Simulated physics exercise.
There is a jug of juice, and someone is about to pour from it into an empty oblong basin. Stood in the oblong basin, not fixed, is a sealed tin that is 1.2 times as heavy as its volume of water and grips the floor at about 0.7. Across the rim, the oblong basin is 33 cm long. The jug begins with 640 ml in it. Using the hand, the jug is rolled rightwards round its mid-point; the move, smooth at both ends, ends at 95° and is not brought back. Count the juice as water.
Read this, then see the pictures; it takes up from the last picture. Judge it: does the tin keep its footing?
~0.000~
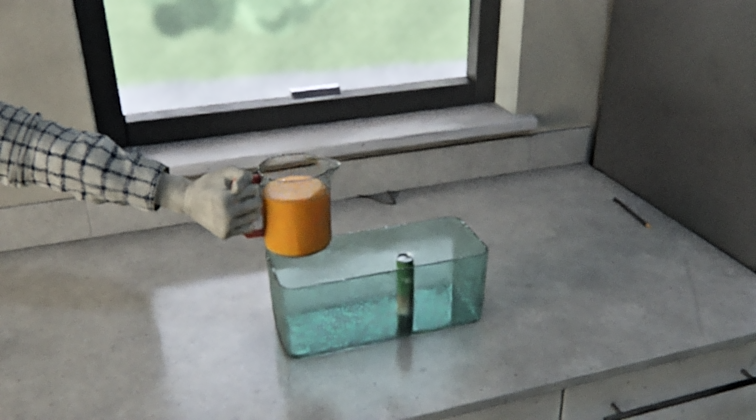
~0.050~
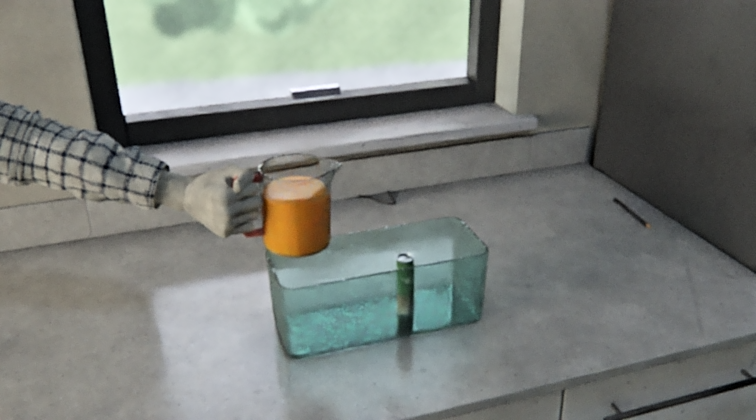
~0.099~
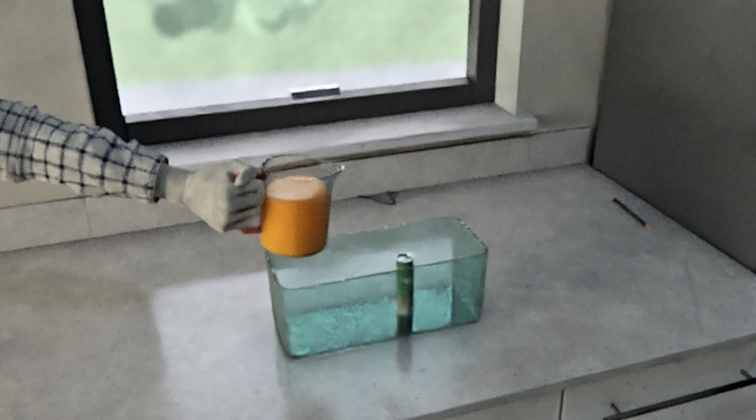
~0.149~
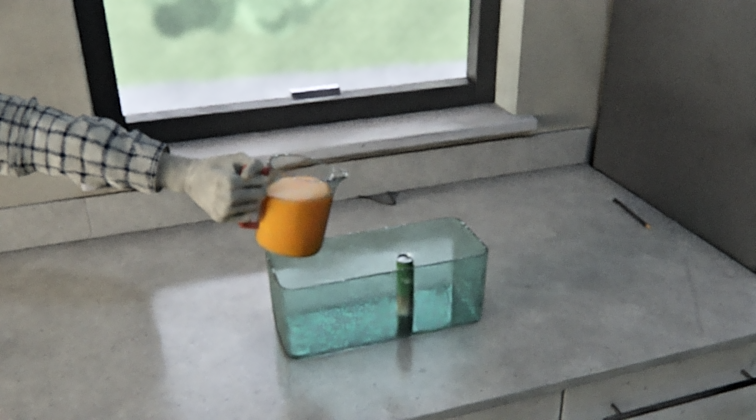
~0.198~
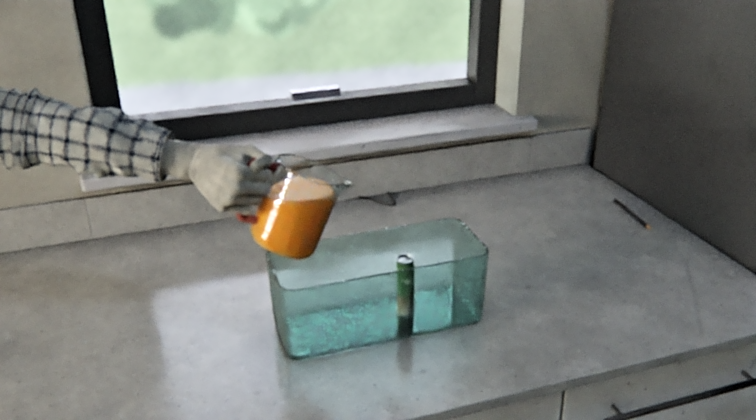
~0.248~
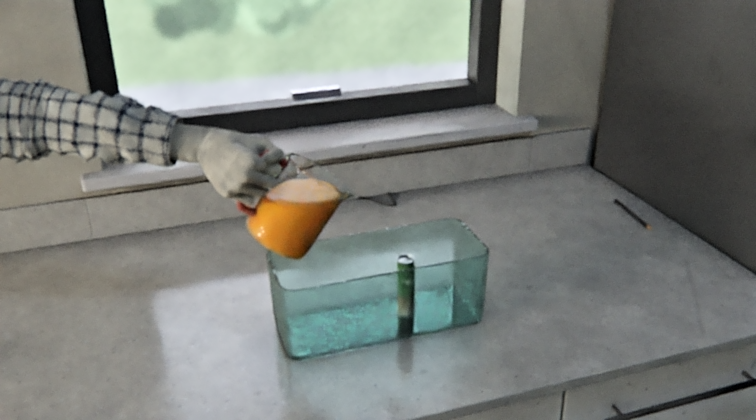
Yes, it keeps its footing.
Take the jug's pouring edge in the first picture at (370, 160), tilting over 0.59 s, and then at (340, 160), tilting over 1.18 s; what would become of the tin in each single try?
The tin overturns the first time and stays vertical the second time.
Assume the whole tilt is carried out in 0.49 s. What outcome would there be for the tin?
Holds steady.
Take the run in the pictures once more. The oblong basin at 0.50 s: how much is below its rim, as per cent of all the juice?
Close to 14 in a hundred.
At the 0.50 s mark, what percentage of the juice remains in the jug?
70 %.
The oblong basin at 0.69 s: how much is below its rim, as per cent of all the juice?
Roughly 58 percent of it.
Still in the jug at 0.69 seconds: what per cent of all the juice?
About 30 percent.
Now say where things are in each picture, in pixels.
In the first frame, tilt 0°; pouring edge (340, 162); surface from (261, 192) to (326, 183); the oblong basin's rim runs from (273, 270) to (474, 234); the tin's top is at (405, 260).
In the second frame, tilt 2°; pouring edge (341, 163); surface from (261, 192) to (326, 183).
In the third frame, tilt 6°; pouring edge (344, 167); surface from (263, 192) to (327, 184).
In the fourth frame, tilt 14°; pouring edge (348, 173); surface from (263, 193) to (330, 184).
In the fifth frame, tilt 24°; pouring edge (352, 183); surface from (263, 198) to (335, 186).
In the sixth frame, tilt 36°; pouring edge (355, 194); surface from (257, 207) to (341, 188).
Then, 0.50 s in, the tilt is 90° and 70 per cent is still to pour; the tin stands where it began.
Then, 0.69 s in, the tilt is 95° and 29 per cent is still to pour; the tin stands where it began.
Then, 0.88 s in, the tilt is 95° and 12 per cent is still to pour; the tin leans 7°.
Then, 1.09 s in, the tilt is 95° and 5 per cent is still to pour; the tin stands 1 cm from where it began.
Finally, the tin stands 1 cm from where it began.
